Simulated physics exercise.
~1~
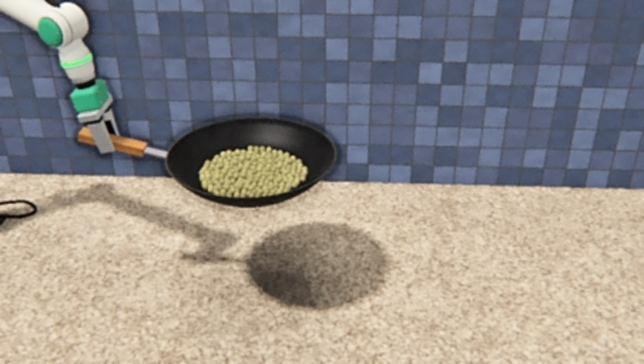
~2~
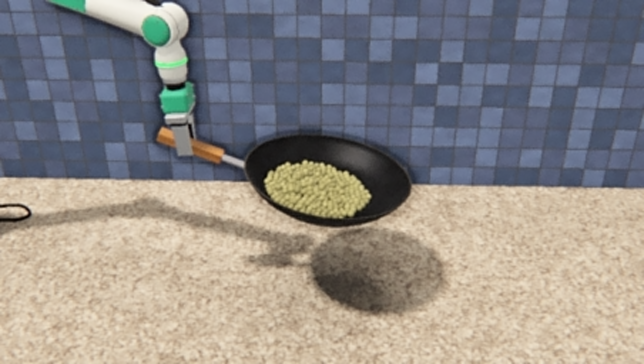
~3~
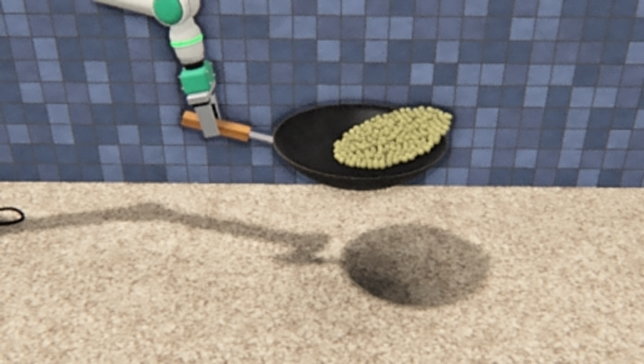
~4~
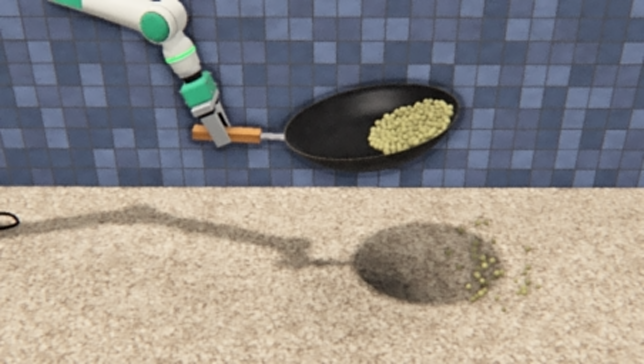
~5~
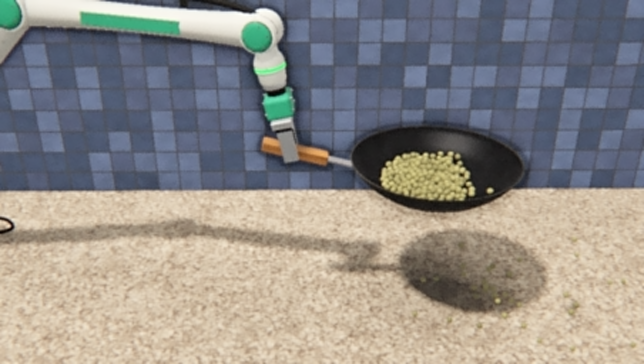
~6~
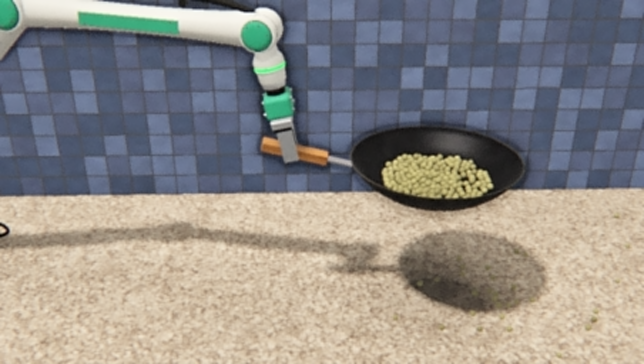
A robot arm carries a black frying pan of small yellow-green beads rightward above a speckled counter, raising and tilting it so the beads surge to the far side and some spill over; it then lowers the pan slightly and holds it still, most beads remaining inside.
